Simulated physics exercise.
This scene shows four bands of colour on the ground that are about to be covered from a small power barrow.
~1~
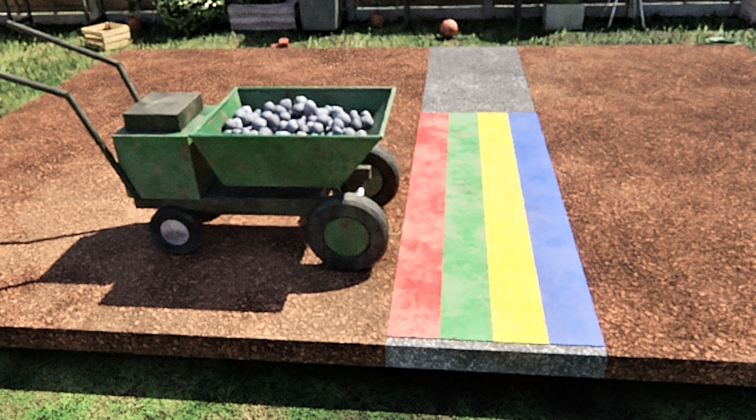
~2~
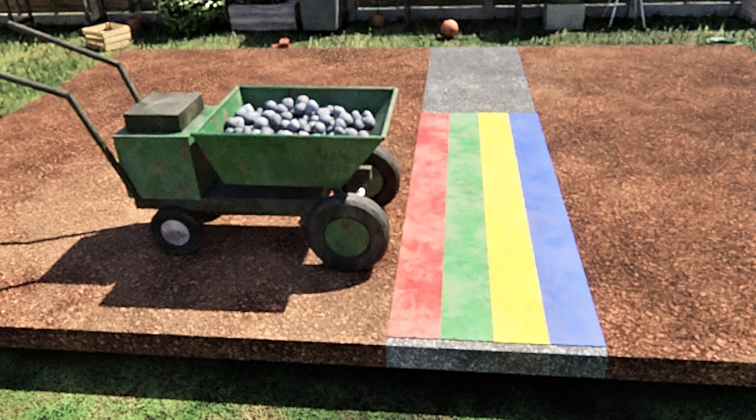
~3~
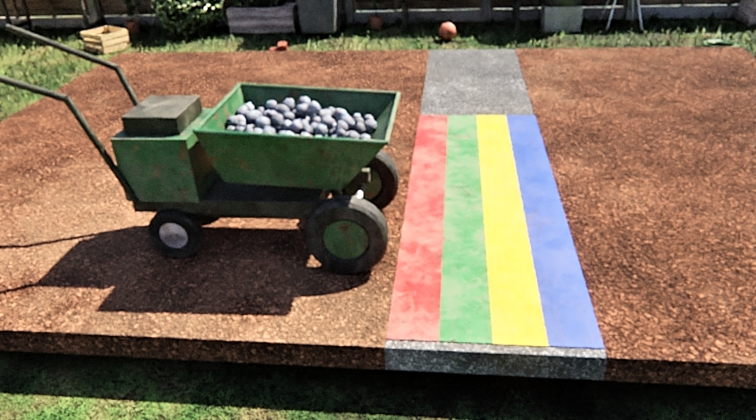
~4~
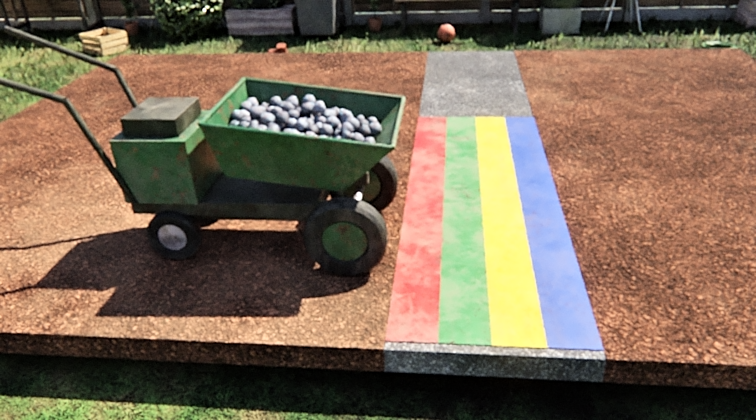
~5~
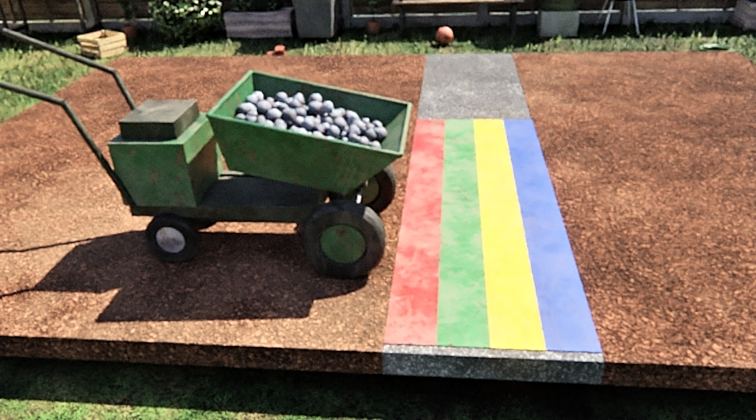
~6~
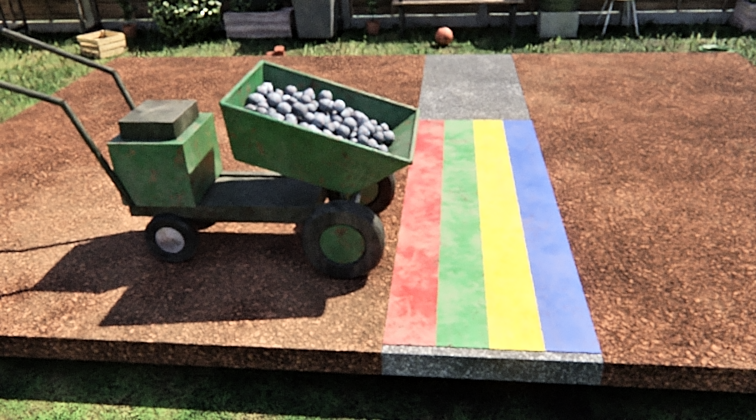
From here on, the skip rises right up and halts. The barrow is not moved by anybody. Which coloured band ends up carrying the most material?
The yellow band.
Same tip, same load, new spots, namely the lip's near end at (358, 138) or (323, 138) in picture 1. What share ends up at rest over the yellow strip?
30 per cent, then 10 per cent.
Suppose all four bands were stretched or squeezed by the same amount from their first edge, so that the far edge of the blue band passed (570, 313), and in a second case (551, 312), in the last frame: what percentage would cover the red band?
Close to 0 percent, and close to 0 percent.
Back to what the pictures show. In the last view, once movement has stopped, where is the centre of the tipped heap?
Once it all stops, the middle lies near (508, 242).
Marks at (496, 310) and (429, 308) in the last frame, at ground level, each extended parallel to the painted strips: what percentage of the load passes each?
About 50 and 80 per cent.
Soon, skip tipped steeply; all in the skip.
A while on, skip tipped right over; about half in the skip; a small part over the green strip; about a quarter over the yellow strip; a stray few over the blue strip.
Towards the end, skip tipped right over; about a quarter in the skip; a stray few over the red strip; about a quarter over the green strip; about a third over the yellow strip; about a quarter over the blue strip; a small part off the paint.
Finally, skip tipped right over; about a quarter in the skip; a stray few over the red strip; about a quarter over the green strip; about a third over the yellow strip; about a quarter over the blue strip; a small part off the paint.
